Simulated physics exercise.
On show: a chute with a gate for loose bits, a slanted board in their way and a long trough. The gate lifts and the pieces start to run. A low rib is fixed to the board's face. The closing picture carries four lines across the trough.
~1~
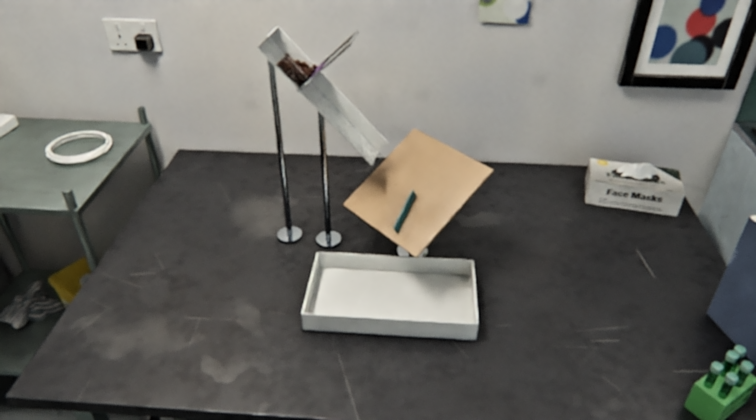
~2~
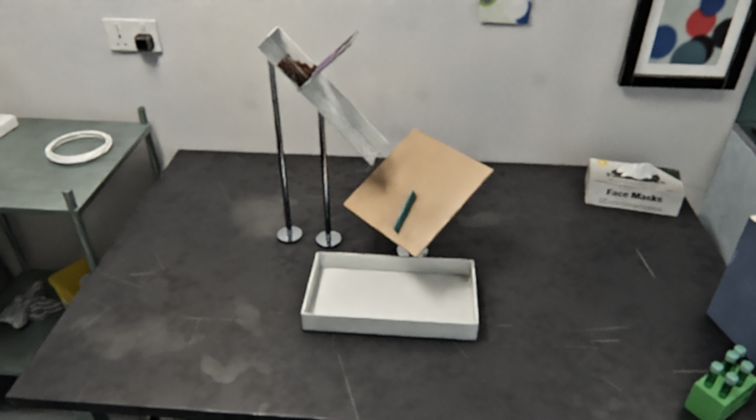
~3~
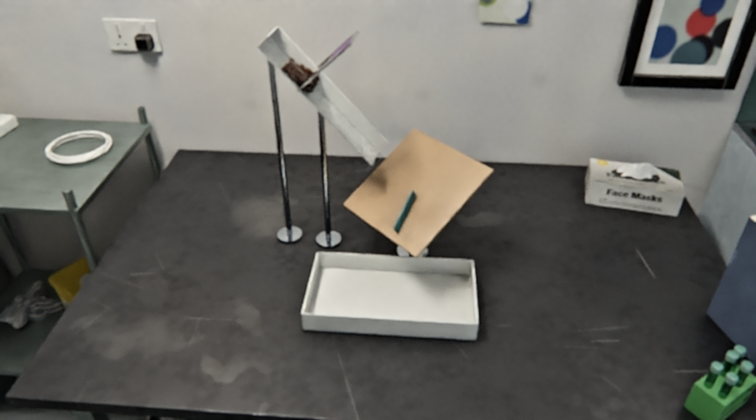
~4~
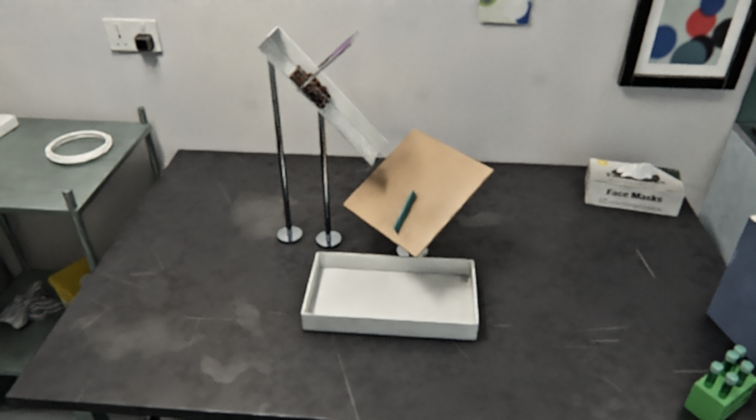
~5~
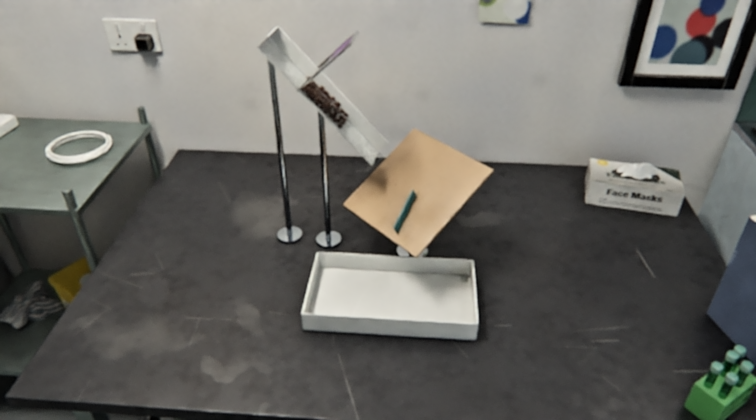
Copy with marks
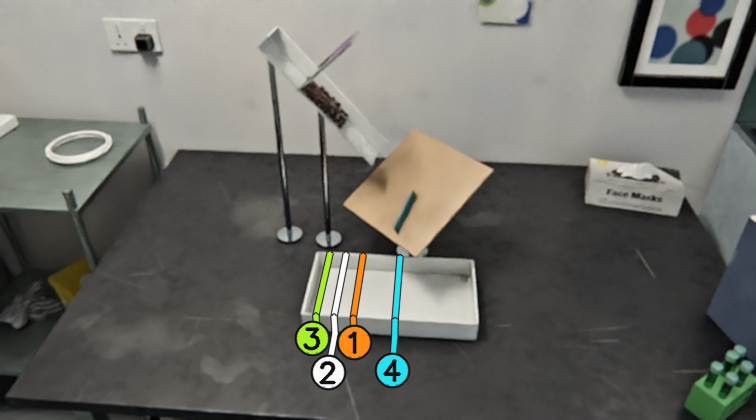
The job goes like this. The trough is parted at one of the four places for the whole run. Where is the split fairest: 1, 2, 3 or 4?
1 works best here.
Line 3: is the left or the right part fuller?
The right side.
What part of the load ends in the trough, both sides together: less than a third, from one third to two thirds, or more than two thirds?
About that: More than two thirds.
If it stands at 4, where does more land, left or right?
Left.
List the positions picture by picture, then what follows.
The first picture shows load behind the gate (300, 71), allspice berries; lip of the chute (375, 158), sloping fairly steeply.
The second picture shows middle of the board (413, 190), tilted fairly steeply; middle of its low edge (377, 229); of its high edge (452, 148).
The third picture shows front corners of the trough (302, 313) and (478, 324), empty; front of the load (311, 90).
The fourth picture shows middle of the load (311, 89); its front (328, 101), roughly a quarter of the way to the lip; rib from (413, 190) to (394, 228).
The fifth picture shows middle of the load (323, 102); its front (346, 120), roughly half of the way to the lip.
On the marked copy, line 1 crosses the front rim at (353, 316); line 2 crosses the front rim at (334, 315); line 3 crosses the front rim at (316, 314); line 4 crosses the front rim at (395, 319).
With 1, of what is caught, roughly half on the left of the divider, roughly half on the right.
With 2, of what is caught, about a tenth on the left of the divider, the larger part on the right.
With 3, of what is caught, just a few on the left of the divider, almost all on the right.
With 4, of what is caught, almost all on the left of the divider, just a few on the right.
